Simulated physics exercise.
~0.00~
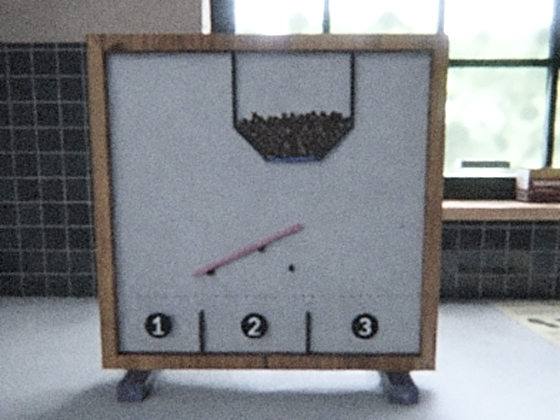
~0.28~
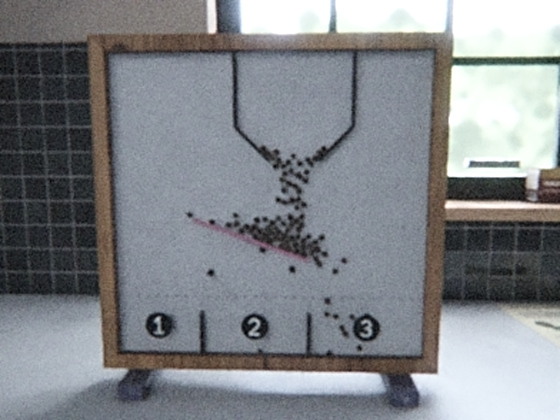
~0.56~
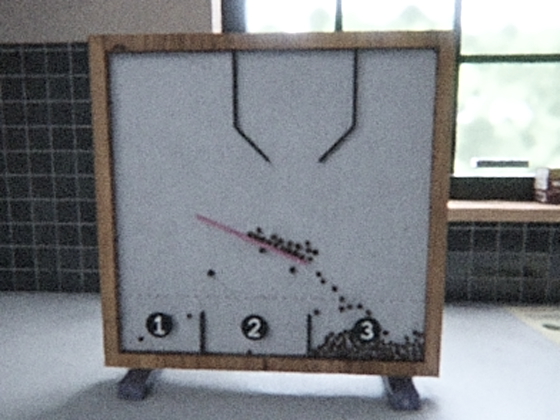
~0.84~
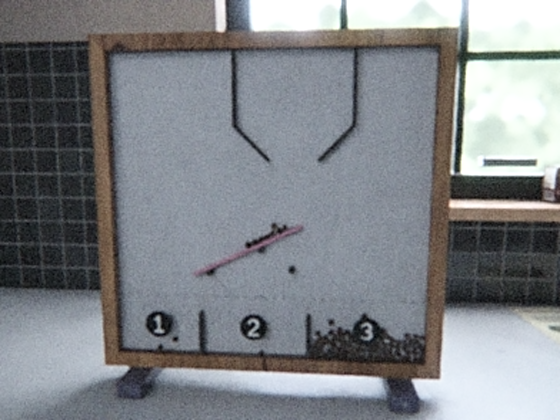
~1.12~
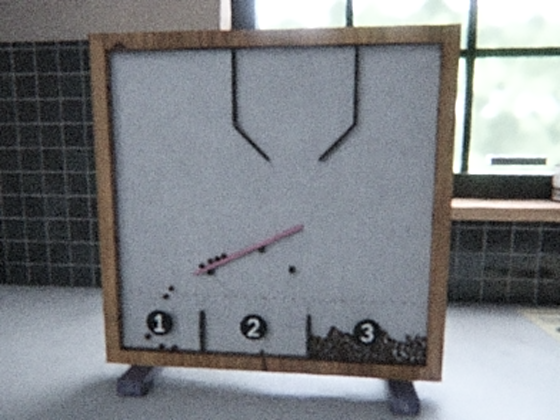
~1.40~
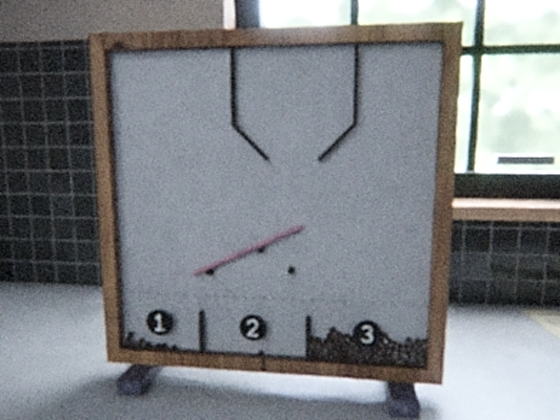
Dark pellets pouring from a hopper onto a tilting pink rocker, mostly filling bin three before the last few slide into bin one.
